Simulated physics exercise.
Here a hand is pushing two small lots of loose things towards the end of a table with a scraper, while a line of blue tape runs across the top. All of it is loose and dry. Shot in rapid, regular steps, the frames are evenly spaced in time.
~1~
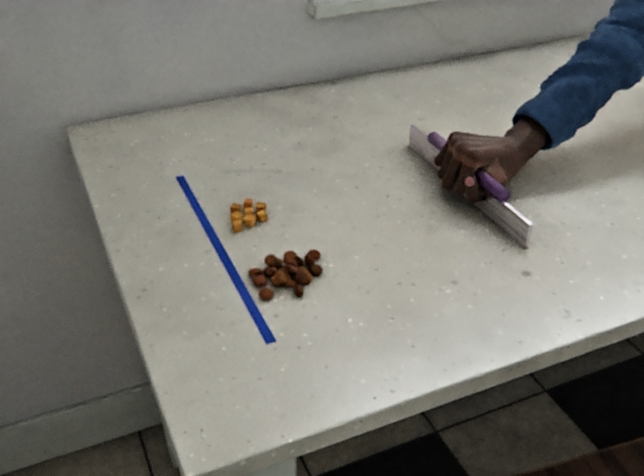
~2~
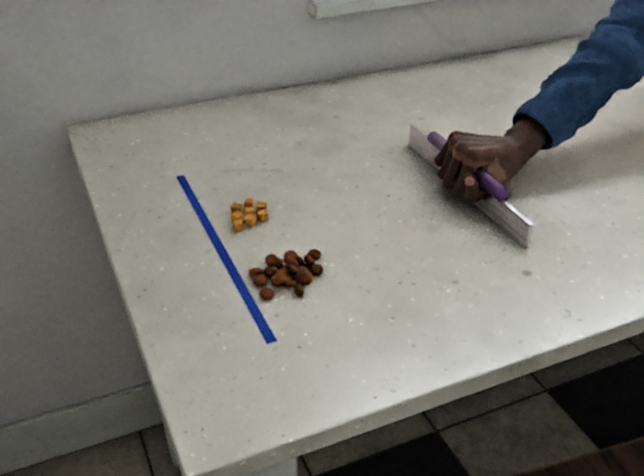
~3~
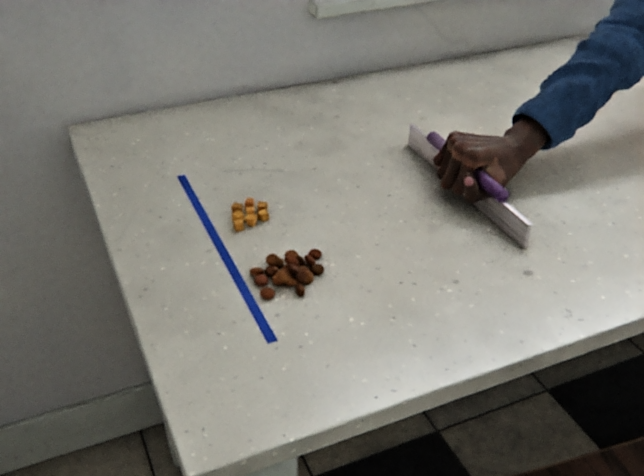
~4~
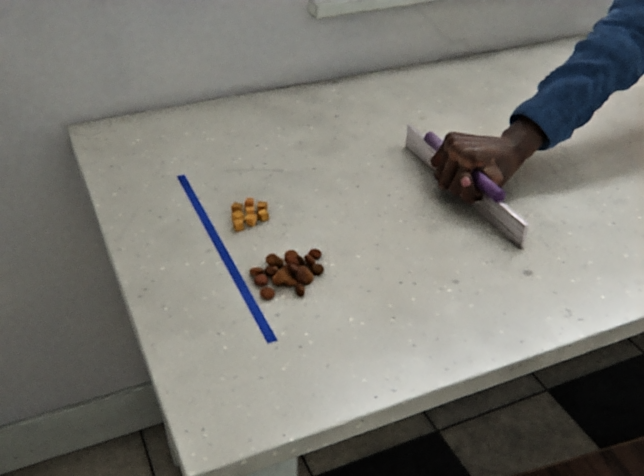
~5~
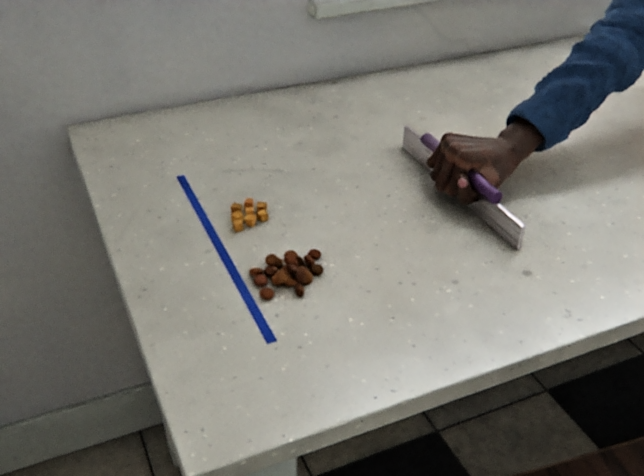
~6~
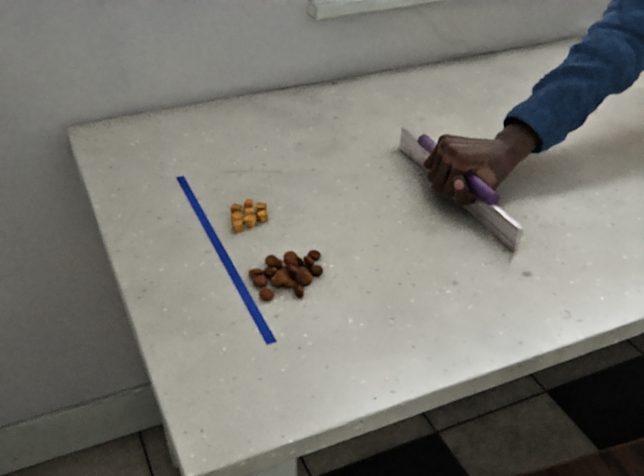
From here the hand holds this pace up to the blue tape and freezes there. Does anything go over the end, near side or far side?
The near portion stays put, the far portion stays put.
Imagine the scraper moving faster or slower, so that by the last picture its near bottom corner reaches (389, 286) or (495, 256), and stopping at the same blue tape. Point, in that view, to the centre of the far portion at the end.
Its middle ends up close to (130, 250) the first time, and close to (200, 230) the second time.
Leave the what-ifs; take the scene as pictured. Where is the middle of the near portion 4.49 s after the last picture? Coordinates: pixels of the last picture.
It will be centred somewhere around (215, 290).
Then, 2.24 s after the last picture, scraper still moving, near (340, 199); near portion all on the table, its front near (266, 295); far portion all on the table, its front near (238, 226).
Then, 4.49 s after the last picture, scraper stopped at the blue tape; near portion all on the table, its front near (184, 292); far portion all on the table, its front near (184, 222).
At rest, scraper stopped at the blue tape; near portion all on the table, its front near (184, 292); far portion all on the table, its front near (184, 222).
